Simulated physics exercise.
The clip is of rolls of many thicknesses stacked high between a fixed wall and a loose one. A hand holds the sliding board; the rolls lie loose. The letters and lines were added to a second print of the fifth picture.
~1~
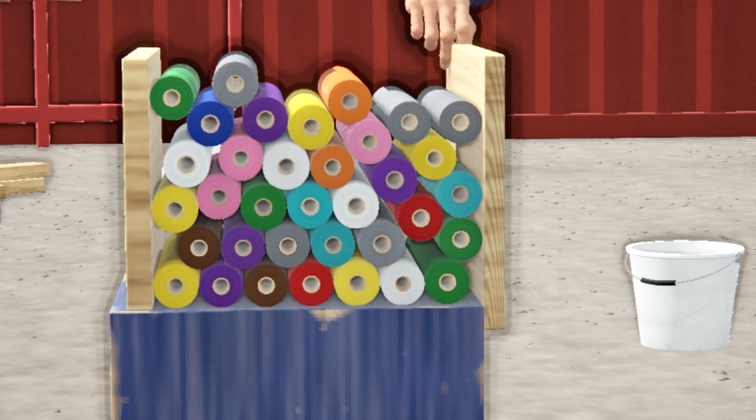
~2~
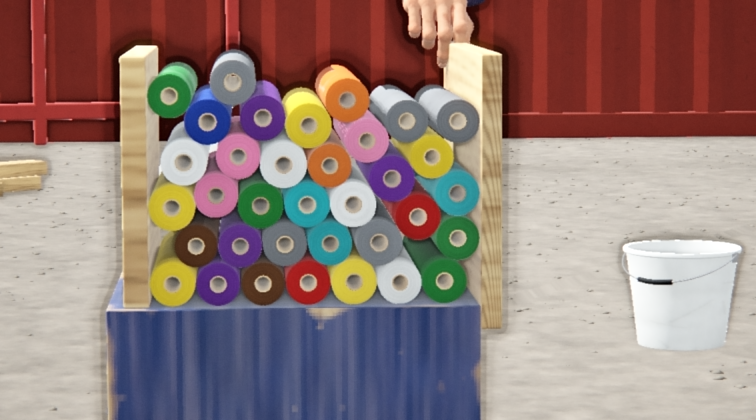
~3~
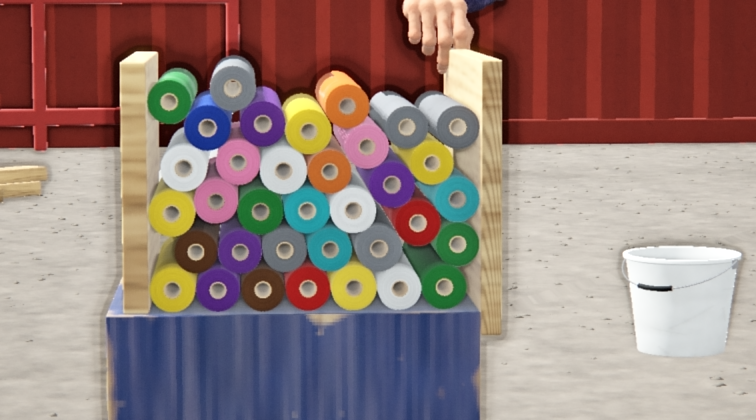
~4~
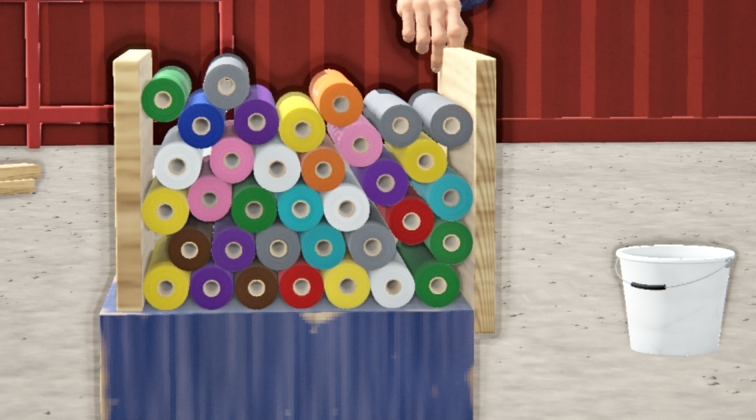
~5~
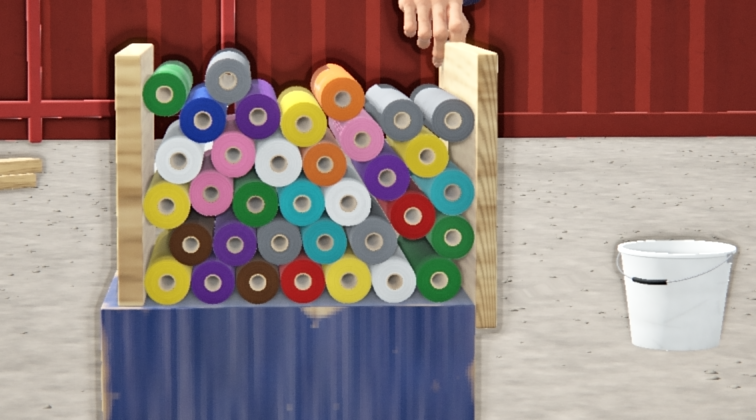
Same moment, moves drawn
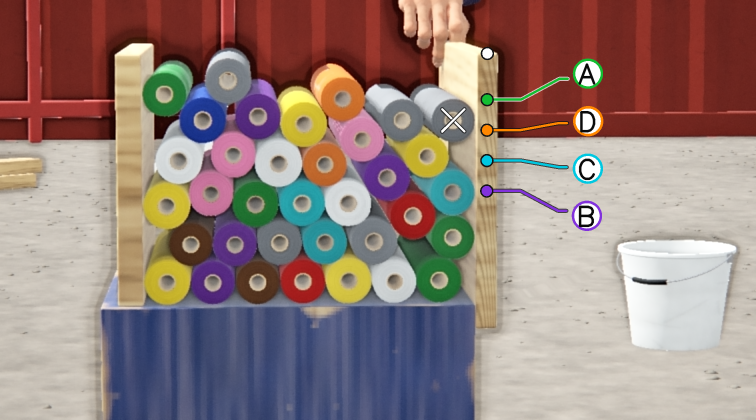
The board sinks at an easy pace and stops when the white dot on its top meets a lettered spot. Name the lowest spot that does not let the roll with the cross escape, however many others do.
Slide it to C.
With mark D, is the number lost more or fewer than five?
Fewer than five.
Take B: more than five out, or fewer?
Fewer than five.
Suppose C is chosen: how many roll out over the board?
With C, none.
On the copy, A at (488, 100); B at (487, 191); C at (487, 161); D at (487, 130); the cross at (454, 121); the white dot at (488, 54).
On C. First, top of the board (476, 106).
Then, top of the board (475, 160).
Finally, top of the board (475, 160), none out over the board, the crossed one still inside.
By contrast, A keeps the crossed one inside; B lets the crossed one out; D keeps the crossed one inside.
